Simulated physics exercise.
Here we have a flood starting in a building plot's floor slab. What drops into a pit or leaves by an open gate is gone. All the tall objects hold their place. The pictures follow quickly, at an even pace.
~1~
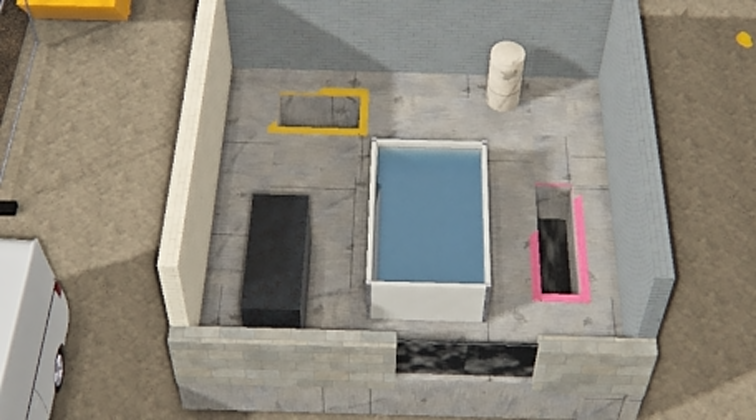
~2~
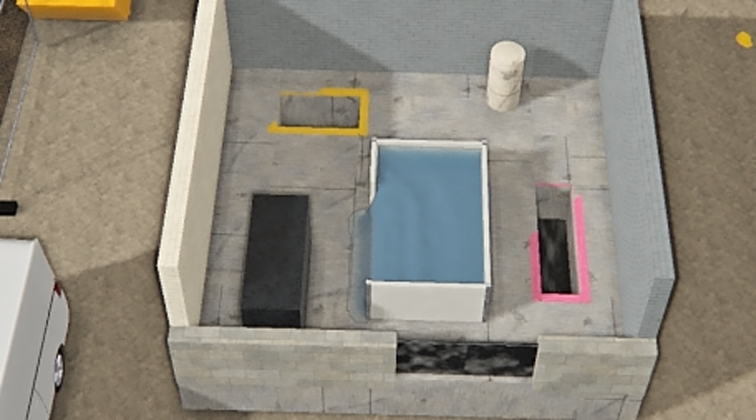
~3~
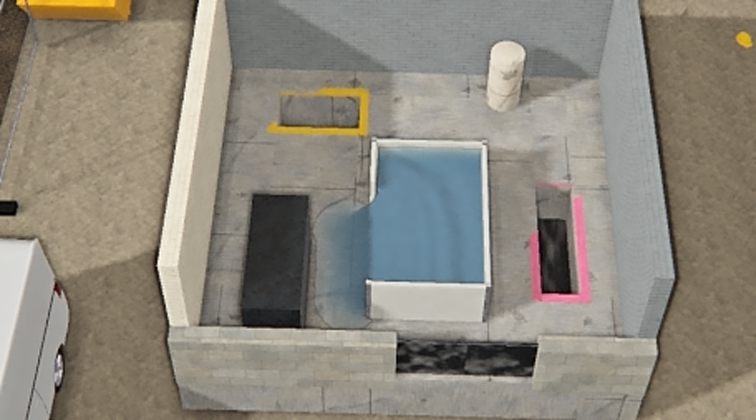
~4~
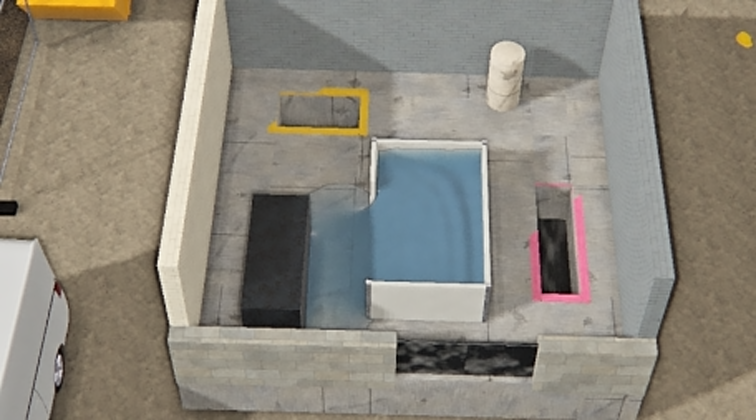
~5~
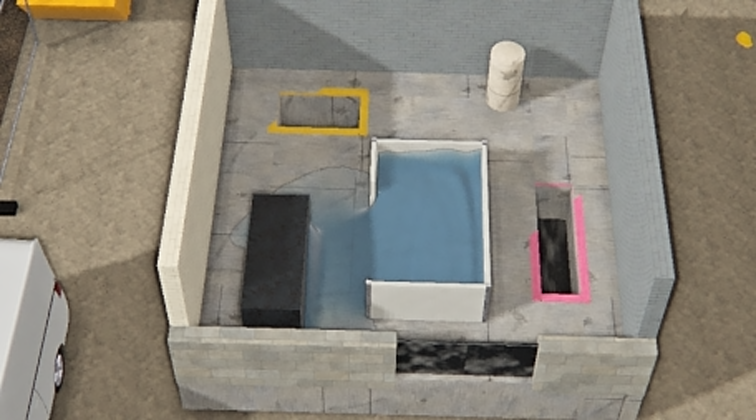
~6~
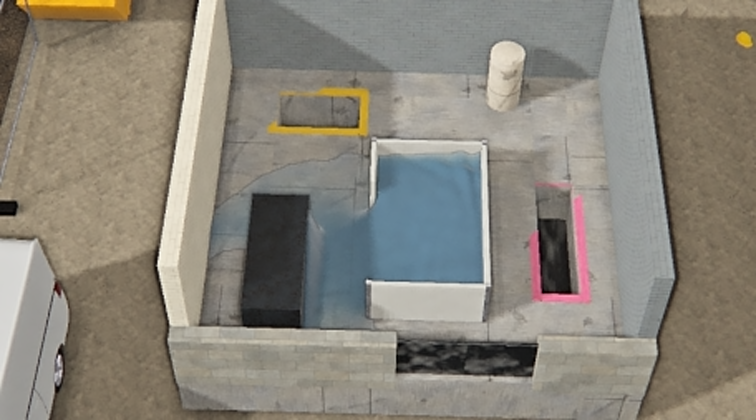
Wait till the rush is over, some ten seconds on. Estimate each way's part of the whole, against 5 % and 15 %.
The gate takes not even 5 %; the yellow pit takes above 15 %; the pink pit takes above 15 %.
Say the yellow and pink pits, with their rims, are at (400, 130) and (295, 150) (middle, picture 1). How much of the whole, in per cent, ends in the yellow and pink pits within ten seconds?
In per cent: Yellow 10, pink 35.
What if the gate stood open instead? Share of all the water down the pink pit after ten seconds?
Per cent: Pink 12.
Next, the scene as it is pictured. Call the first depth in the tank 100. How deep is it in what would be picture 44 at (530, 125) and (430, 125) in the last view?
Roughly 4 and 2 per cent, in turn.
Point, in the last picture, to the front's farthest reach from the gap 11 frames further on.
Close to (233, 68).
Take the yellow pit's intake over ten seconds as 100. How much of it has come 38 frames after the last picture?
Close to 65 %.
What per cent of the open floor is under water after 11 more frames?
Close to 55 %.
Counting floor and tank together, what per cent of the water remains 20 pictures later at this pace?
I make it 90 per cent.
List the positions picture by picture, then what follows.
The first frame shows the water tank at (429, 214) is whole and still.
In the second frame, the front is at (362, 213), out from the gap at (373, 255).
In the third frame, water pours out at (373, 256) and has run to (333, 209).
In the fourth frame, the front is at a hidden place, out from the gap at (373, 257).
In the fifth frame, the front is at (238, 233), out from the gap at (373, 257).
In the sixth frame, the front is at (214, 215), out from the gap at (373, 257).
A moment on, water covers 30 % of the floor; the gate 0 %, the yellow pit 0 %, the pink pit 0 %.
Next, water covers 55 % of the floor; the gate 0 %, the yellow pit 2 %, the pink pit 0 %.
Then, water covers 70 % of the floor; the gate 0 %, the yellow pit 8 %, the pink pit 2 %.
Later, water covers 85 % of the floor; the gate 0 %, the yellow pit 19 %, the pink pit 10 %.
In the end, water covers 100 % of the floor; the gate 0 %, the yellow pit 29 %, the pink pit 20 %.
